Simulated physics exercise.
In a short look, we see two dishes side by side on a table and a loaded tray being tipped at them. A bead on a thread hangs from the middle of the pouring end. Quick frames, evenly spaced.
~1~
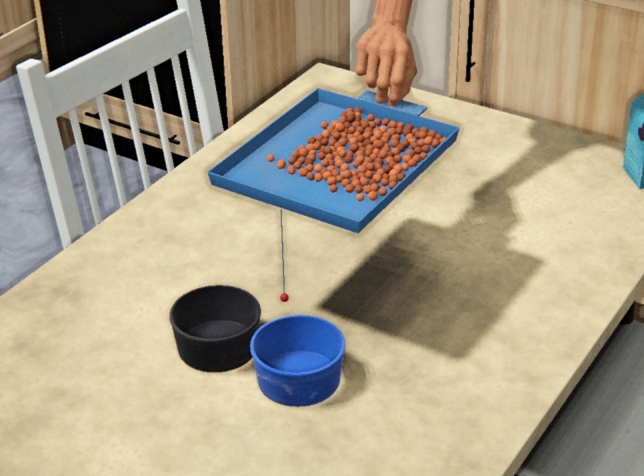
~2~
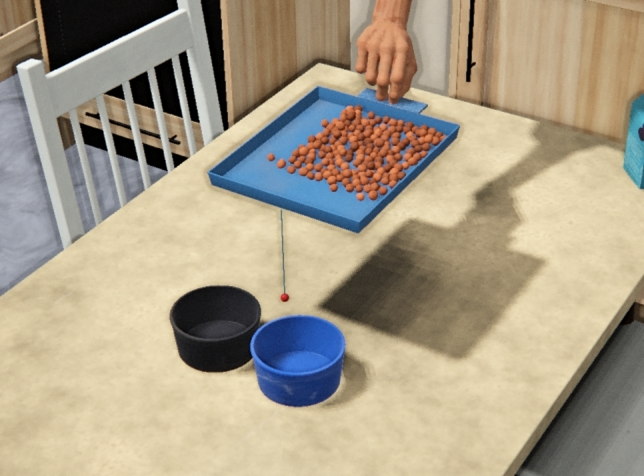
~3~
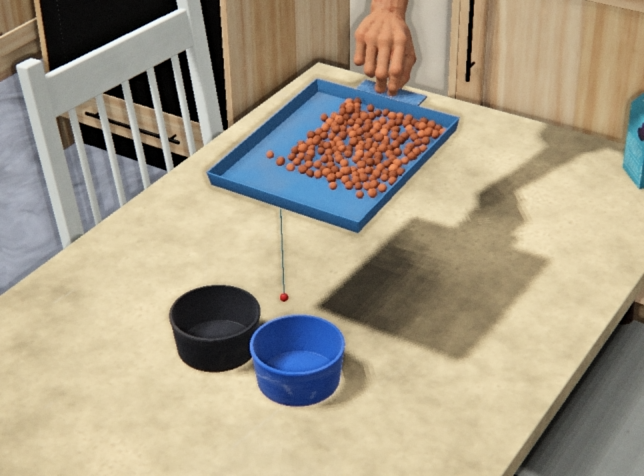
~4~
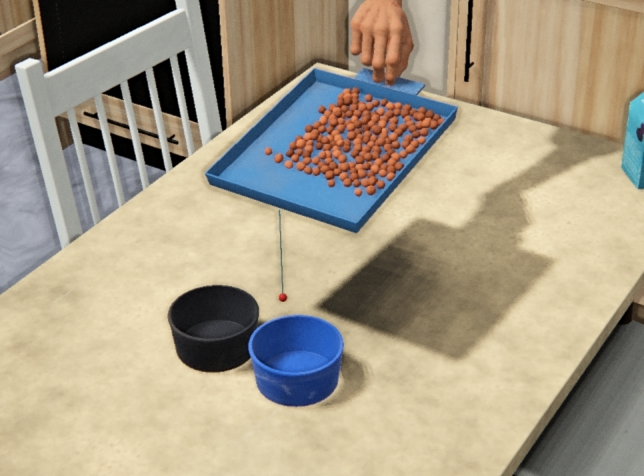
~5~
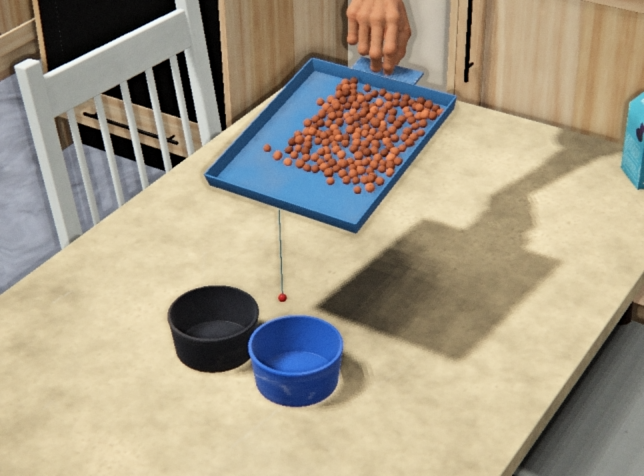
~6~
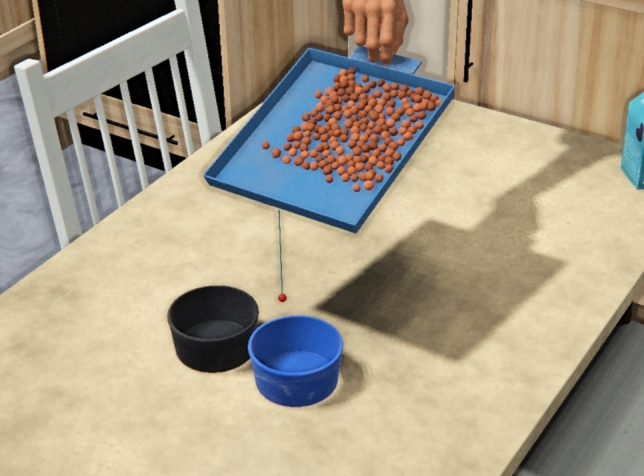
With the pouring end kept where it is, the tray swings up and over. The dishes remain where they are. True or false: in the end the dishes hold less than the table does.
False.
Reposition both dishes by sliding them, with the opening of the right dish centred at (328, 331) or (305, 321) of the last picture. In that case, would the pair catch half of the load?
Well, it comes to a lesser portion at first and a lesser portion after that.
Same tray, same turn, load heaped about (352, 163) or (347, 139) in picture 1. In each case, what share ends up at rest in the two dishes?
Around 80 then around 90 per cent.
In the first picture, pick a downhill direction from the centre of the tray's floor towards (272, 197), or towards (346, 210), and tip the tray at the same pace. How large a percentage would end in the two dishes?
Lab note: Try 1 = 80 %, try 2 = 20 %.
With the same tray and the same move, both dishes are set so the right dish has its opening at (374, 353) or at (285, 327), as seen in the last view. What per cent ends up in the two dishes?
I'd expect some 30 percent, and then some 50 percent.
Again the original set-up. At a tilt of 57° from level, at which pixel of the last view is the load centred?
Centre estimate: (299, 175).
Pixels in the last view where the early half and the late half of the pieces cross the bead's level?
At (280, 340) for the first part, then at (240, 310) for the others.
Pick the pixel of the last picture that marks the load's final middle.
I'd place the middle at about (278, 374).
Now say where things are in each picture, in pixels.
The first picture shows corners of the pouring end at (211, 172) and (358, 219), level; middle of the load at (362, 151), clay pellets; left dish at (190, 350); right dish at (273, 384); bead on its thread at (285, 298).
The second picture shows corners of the pouring end at (211, 172) and (358, 220), level; middle of the load at (362, 149).
The third picture shows corners of the pouring end at (210, 172) and (357, 220), tipped barely, level across its low end; middle of the load at (361, 144).
The fourth picture shows corners of the pouring end at (208, 173) and (355, 221), tipped a little, level across its low end; middle of the load at (360, 138).
The fifth picture shows corners of the pouring end at (207, 173) and (355, 221), tipped a little, level across its low end; middle of the load at (358, 131).
The sixth picture shows corners of the pouring end at (206, 174) and (354, 222), tipped clearly, level across its low end; middle of the load at (357, 125); left dish at (188, 350); right dish at (271, 384).
Soon after the last picture, tray tipped steeply; nearly all on the tray; a stray few in the left dish; a stray few in the air.
A little later, tray tipped right over; nearly all on the tray; a stray few in the right dish; a stray few in the left dish; a stray few outside both; a stray few in the air.
Later still, tray tipped past a quarter turn; about half in the right dish; about a quarter in the left dish; about a quarter outside both.
At rest, tray tipped past a quarter turn; about half in the right dish; about a quarter in the left dish; about a quarter outside both.
